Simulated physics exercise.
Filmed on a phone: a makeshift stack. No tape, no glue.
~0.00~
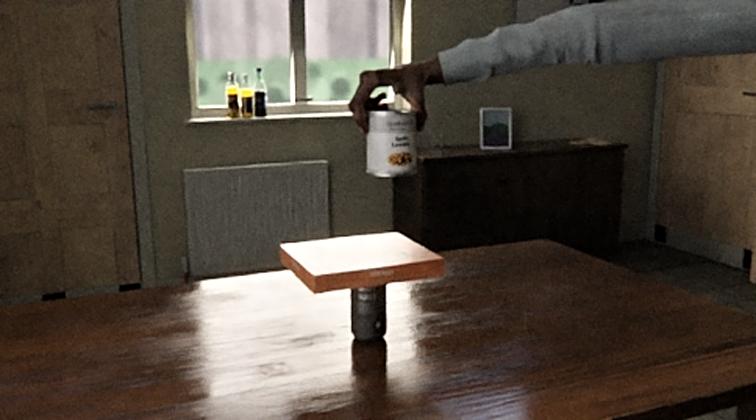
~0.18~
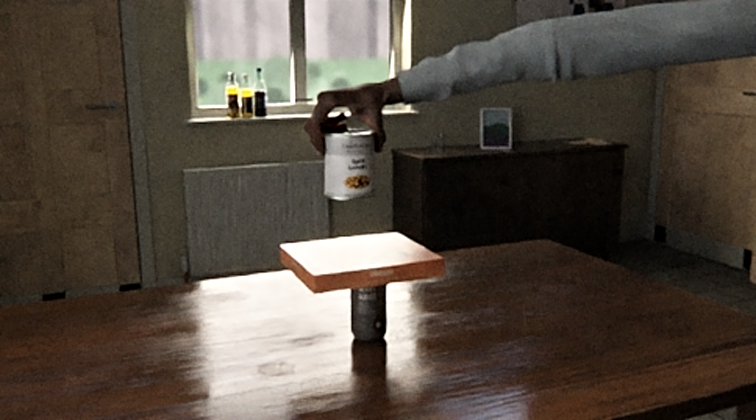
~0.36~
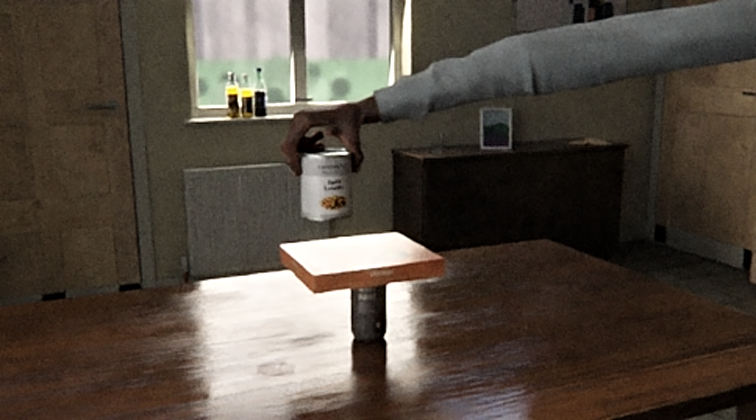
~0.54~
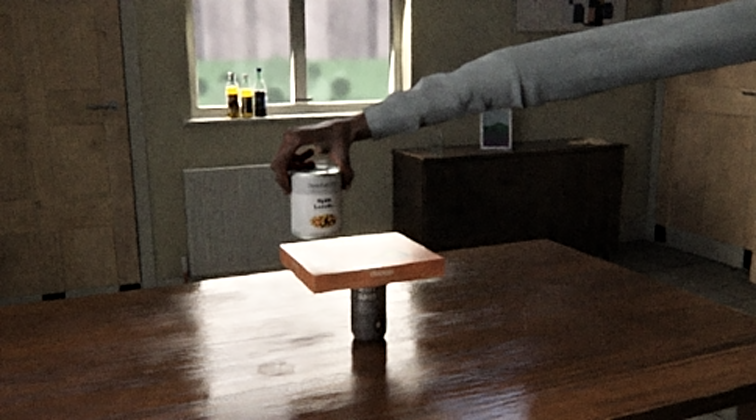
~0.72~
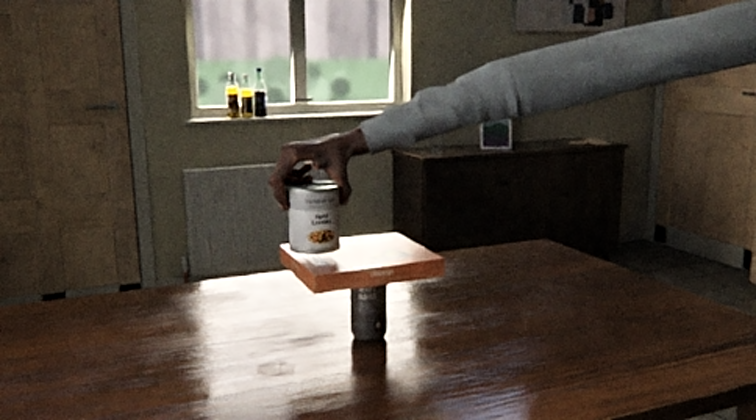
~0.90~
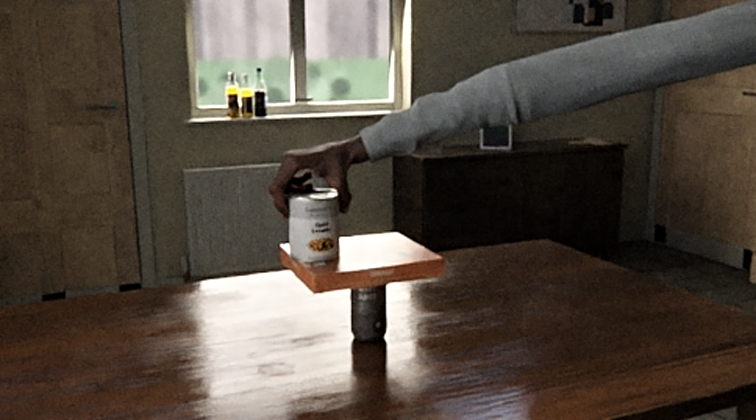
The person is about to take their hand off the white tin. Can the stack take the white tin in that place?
The stack comes apart.
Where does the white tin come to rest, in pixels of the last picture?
At about (209, 337).
After 1.20 s, white tin now fallen; orange packet turned 33° from how it was put.
After 1.30 s, orange packet turned 68° from how it was put.
After 1.50 s, orange packet on its side.
After 1.80 s, orange packet now fallen.
In the end (2.2 s), fallen, white tin and orange packet; grey can unmoved. At the end, from the last picture's camera, white tin near (209, 338). The stack gives way.
